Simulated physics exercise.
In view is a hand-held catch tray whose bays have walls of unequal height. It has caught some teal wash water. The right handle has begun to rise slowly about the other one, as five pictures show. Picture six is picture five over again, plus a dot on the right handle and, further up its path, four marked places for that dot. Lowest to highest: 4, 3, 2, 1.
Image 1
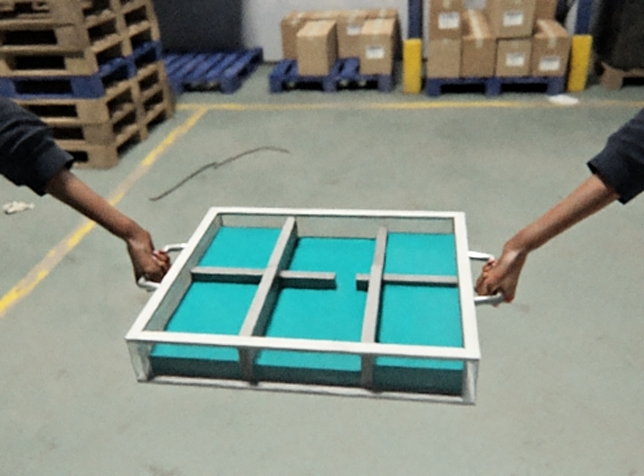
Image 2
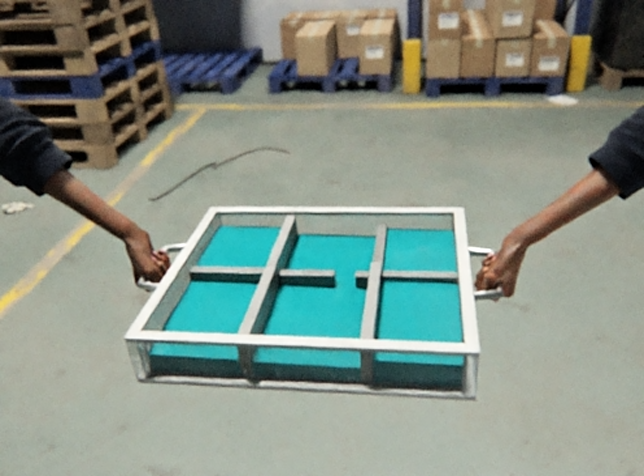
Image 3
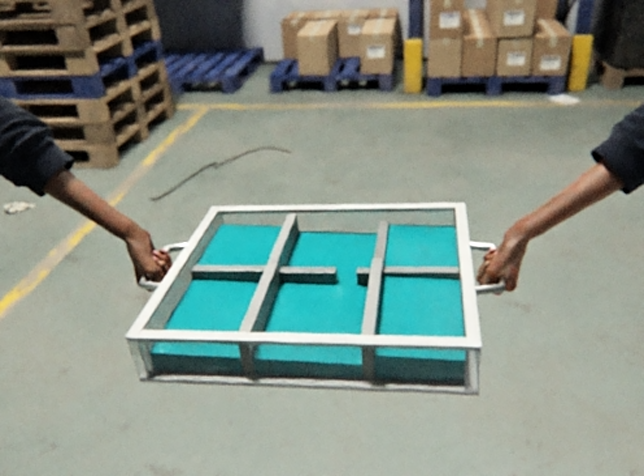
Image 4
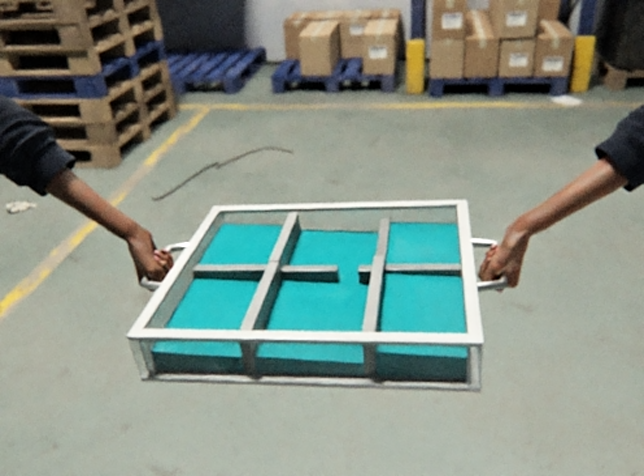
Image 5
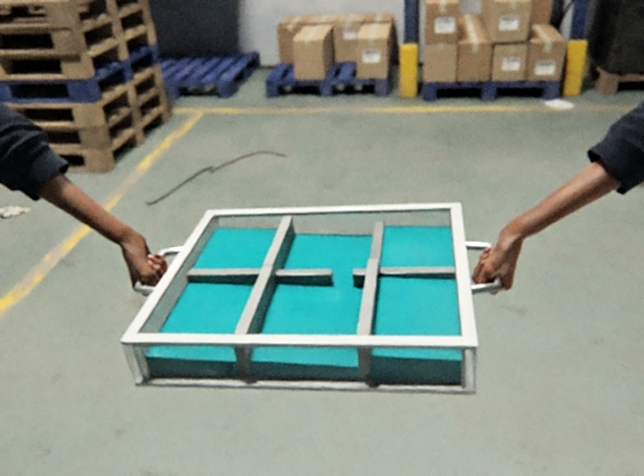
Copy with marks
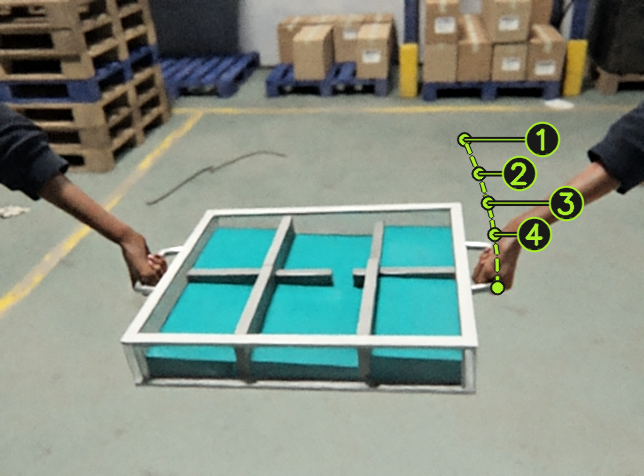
At first, two hands grip the side handles of a white-framed tray, its bays divided by grey walls and holding teal liquid, above a warehouse floor with pallets and boxes behind. The hands then tilt it very slightly down to the left, and the tray barely shifts otherwise.
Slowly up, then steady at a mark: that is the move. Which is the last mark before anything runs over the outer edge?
2 is the one.
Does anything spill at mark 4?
No.
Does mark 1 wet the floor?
Yes.
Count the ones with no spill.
Three of them.
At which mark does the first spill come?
It is 1.
In lime, 1 at (464, 139); 2 at (479, 173); 3 at (488, 203); 4 at (494, 234).
With 1, about 6 % goes over the rim.
With 2, nothing spills; the front middle bay holds the most.
With 3, nothing spills; the front left bay holds the most.
With 4, nothing spills; the front right bay holds the most.
